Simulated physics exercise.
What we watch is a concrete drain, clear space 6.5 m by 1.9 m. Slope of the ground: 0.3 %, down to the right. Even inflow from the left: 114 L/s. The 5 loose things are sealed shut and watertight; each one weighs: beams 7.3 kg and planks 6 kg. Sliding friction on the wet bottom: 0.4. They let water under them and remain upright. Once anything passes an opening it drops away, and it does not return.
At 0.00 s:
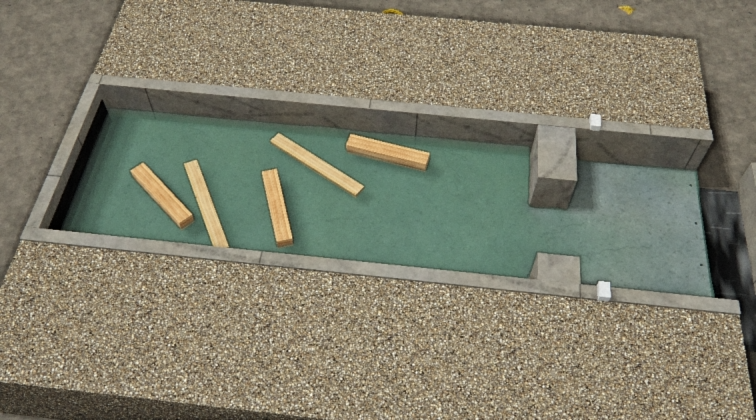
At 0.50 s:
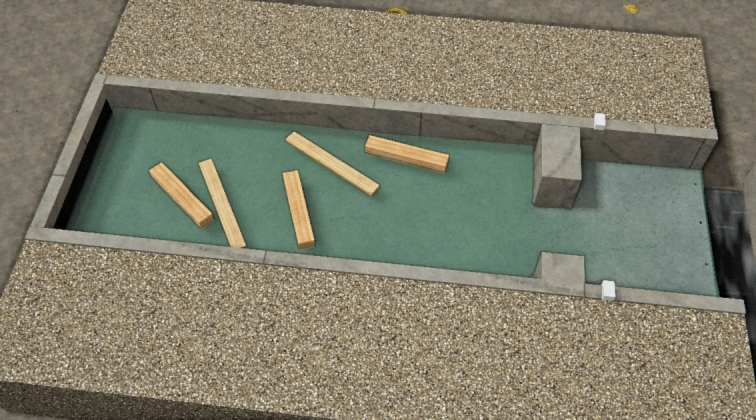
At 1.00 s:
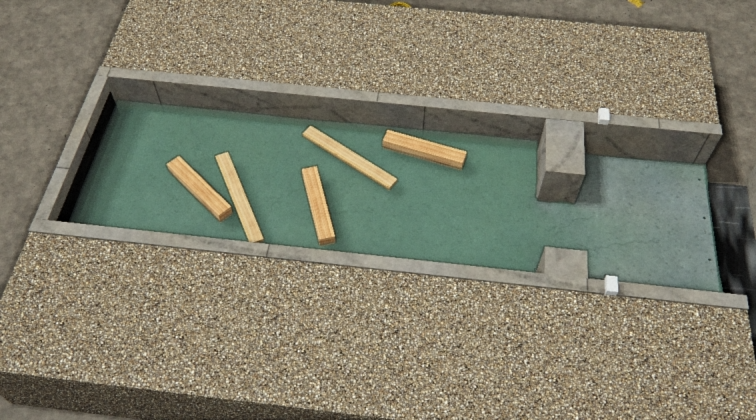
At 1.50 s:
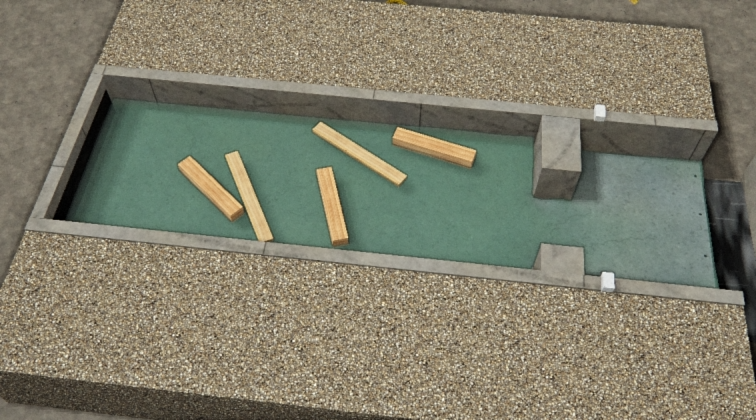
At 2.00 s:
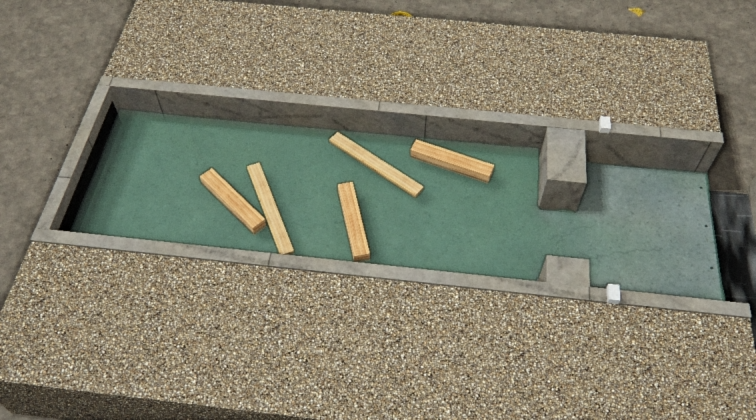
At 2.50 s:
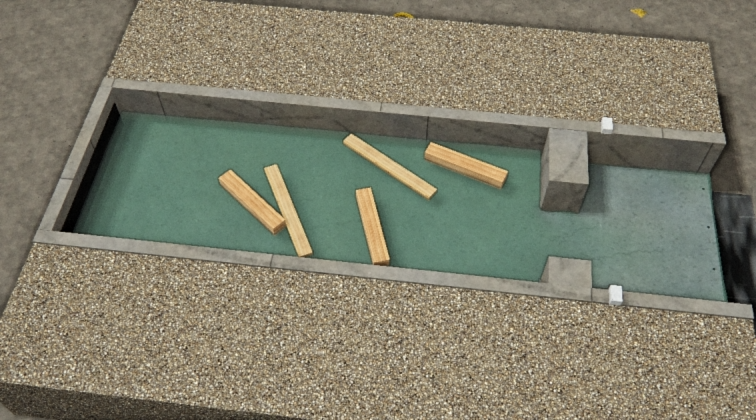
Five wooden pieces drifting slowly to the right together across shallow green water in a stone-edged channel between gravel banks.
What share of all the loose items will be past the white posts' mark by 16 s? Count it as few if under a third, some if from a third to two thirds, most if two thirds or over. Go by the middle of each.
Some.
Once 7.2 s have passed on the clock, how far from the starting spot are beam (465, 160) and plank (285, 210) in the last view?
Washed out, 250 cm.
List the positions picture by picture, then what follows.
The first picture shows a beam at (277, 204) floats; a beam at (161, 192), afloat; 16 cm deep round most things; 0 of 5 have shifted.
The second picture shows a beam at (298, 206), afloat, 18 cm from its start; a beam at (180, 192), afloat, 16 cm from its start; 17 cm deep round most things; 5 of 5 have shifted.
The third picture shows a beam at (318, 202), afloat, 36 cm from its start; a beam at (198, 185) floats, 31 cm from its start; 17 cm deep round most things; 5 of 5 have shifted.
The fourth picture shows a beam at (332, 203) floats, 54 cm from its start; a beam at (210, 185) floats, 48 cm from its start; 17 cm deep round most things; 5 of 5 have shifted.
The fifth picture shows a beam at (353, 218), afloat, 72 cm from its start; a beam at (232, 197), afloat, 65 cm from its start; 18 cm deep round most things; 5 of 5 have shifted.
The sixth picture shows a beam at (372, 224) floats, 90 cm from its start; a beam at (251, 199) floats, 83 cm from its start; about 1770 L in view; 5 of 5 have shifted.
After 3.5 s 0 of 5 are over the mark; 5 afloat.
After 7.2 s 1 of 5 are over the mark; 4 afloat.
After 12.0 s 3 of 5 are over the mark; 2 afloat.
After 16.0 s 3 of 5 are over the mark; 2 afloat.
